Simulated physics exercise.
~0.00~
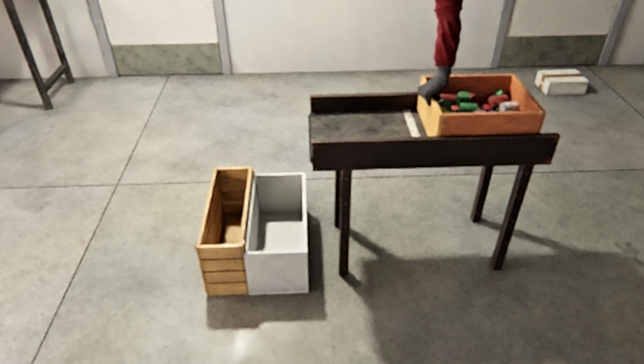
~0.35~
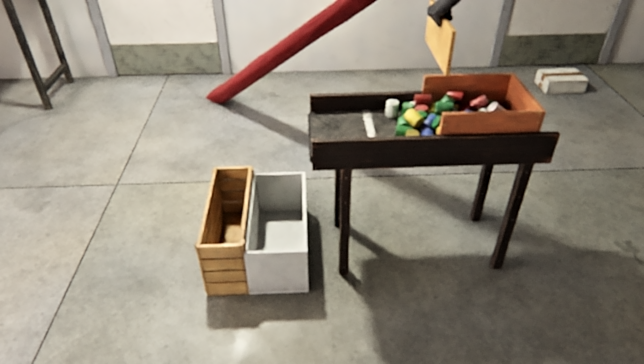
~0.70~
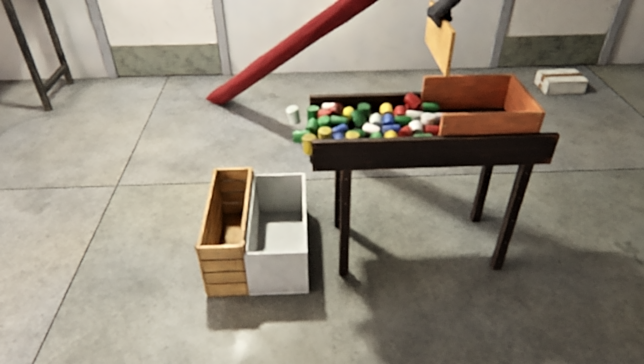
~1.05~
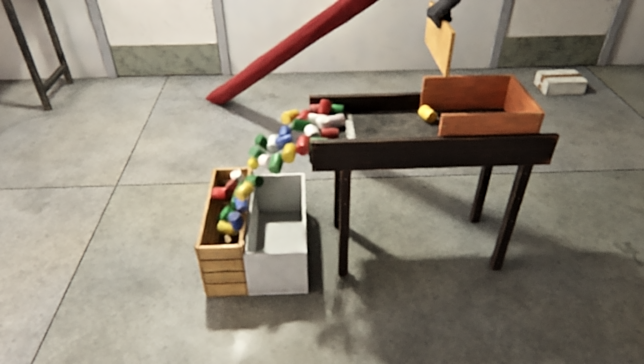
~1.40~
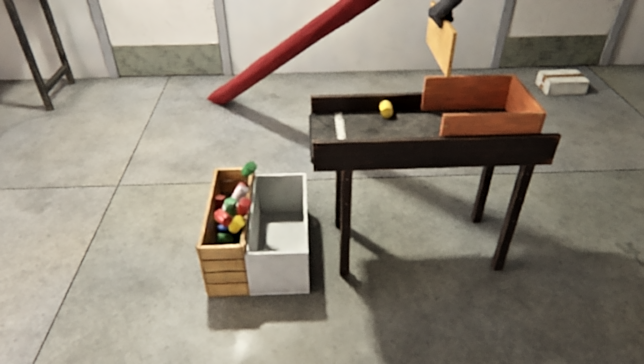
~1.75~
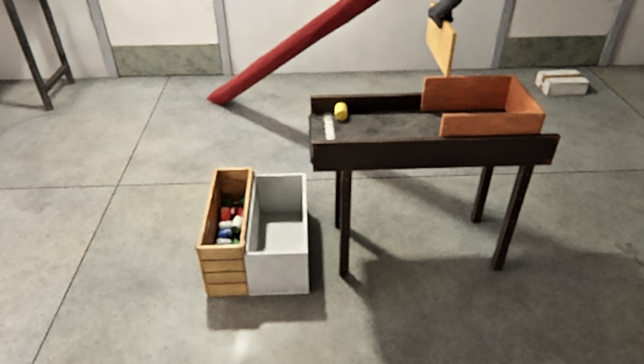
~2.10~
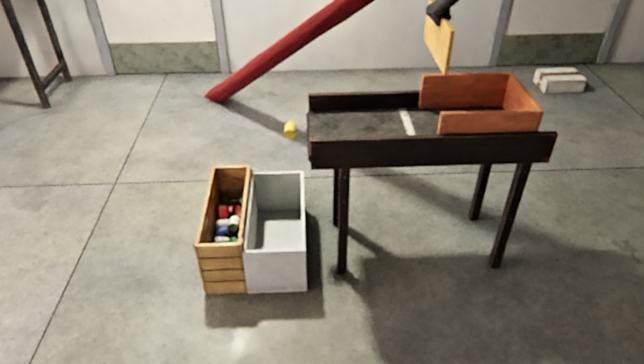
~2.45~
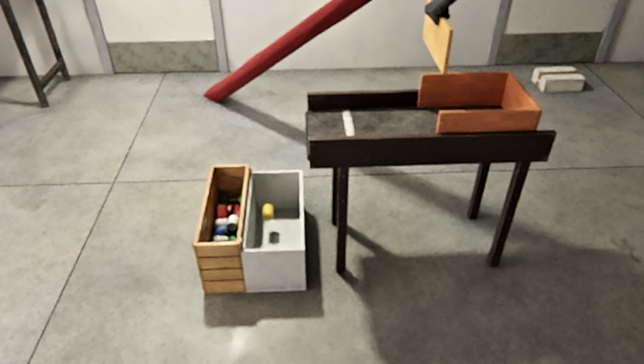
The clip opens on a dark belt table with an orange pen full of small colourful pieces at its right end, a red arm reaching down to the pen's gate. The arm lifts the gate clear and holds it up, and the pieces ride left out of the pen in a loose crowd. They spill off the belt's left end in a stream, tumbling into the wooden tote on the floor. A single yellow piece lags behind, travels the belt alone and drops off the end. It lands in the white tub, while all the others seen falling lie in the wooden tote.
